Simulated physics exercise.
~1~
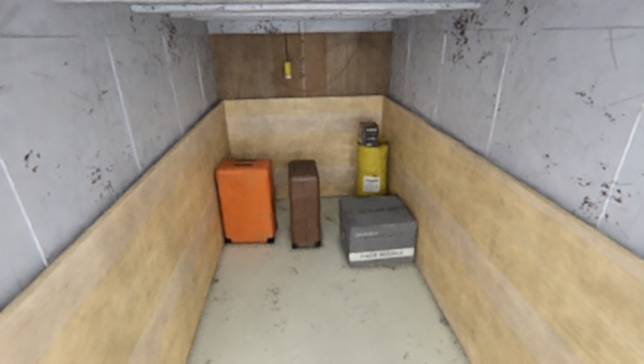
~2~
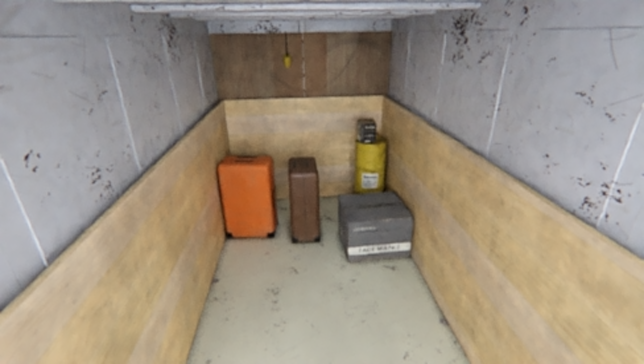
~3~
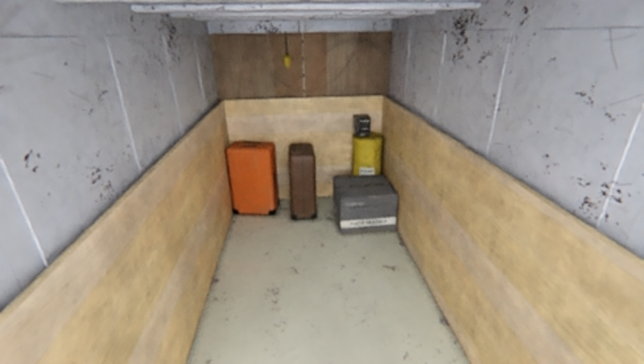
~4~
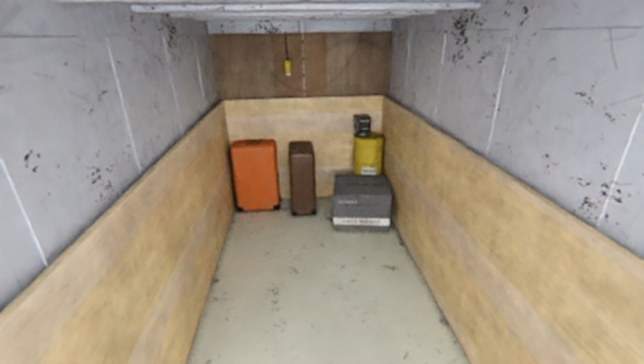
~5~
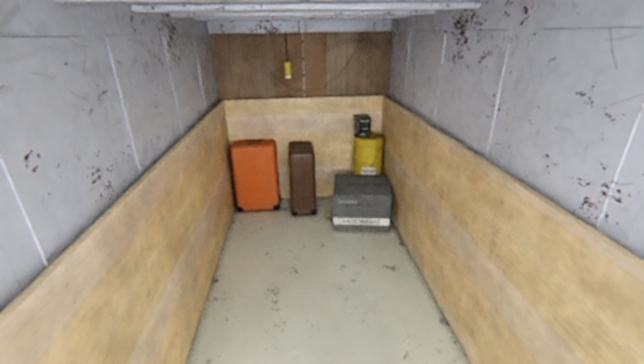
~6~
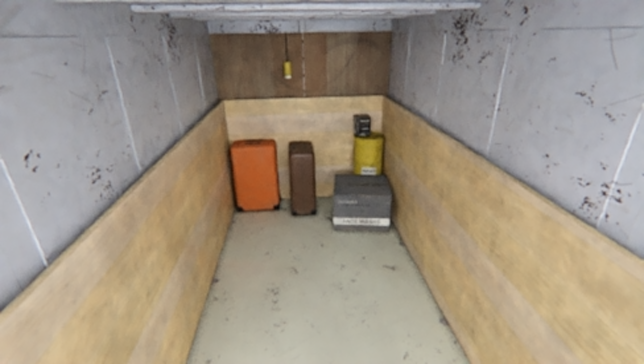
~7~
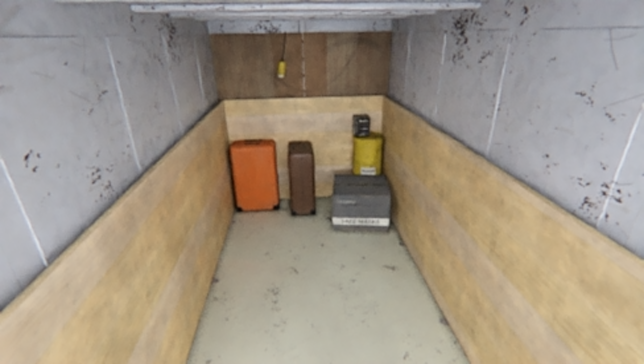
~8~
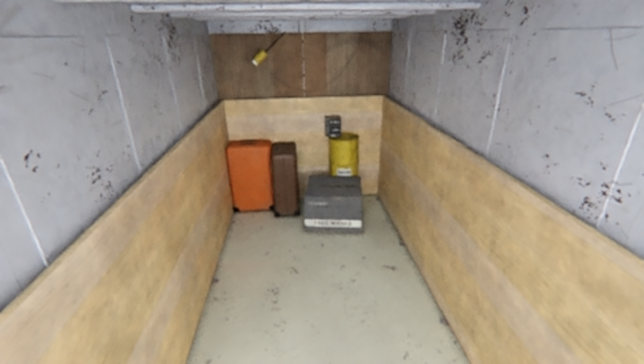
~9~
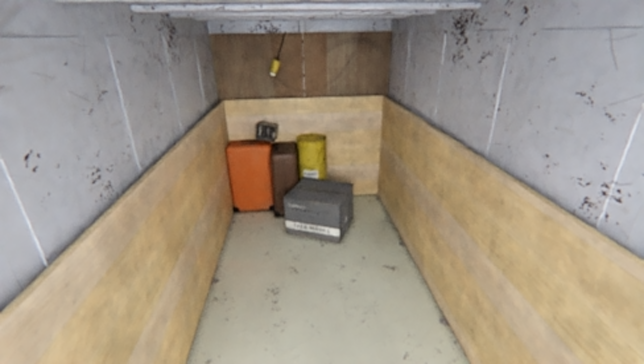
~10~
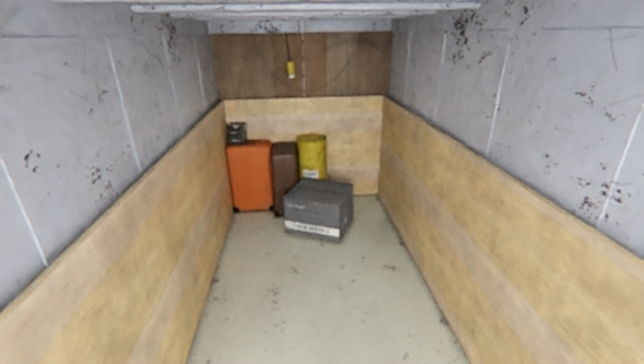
The clip shows two upright cases, a grey box and a yellow drum with a black box on top in a van's load bay; they slide towards the bulkhead, then shift left, and the black box tumbles off the drum, ending overturned on the orange case.
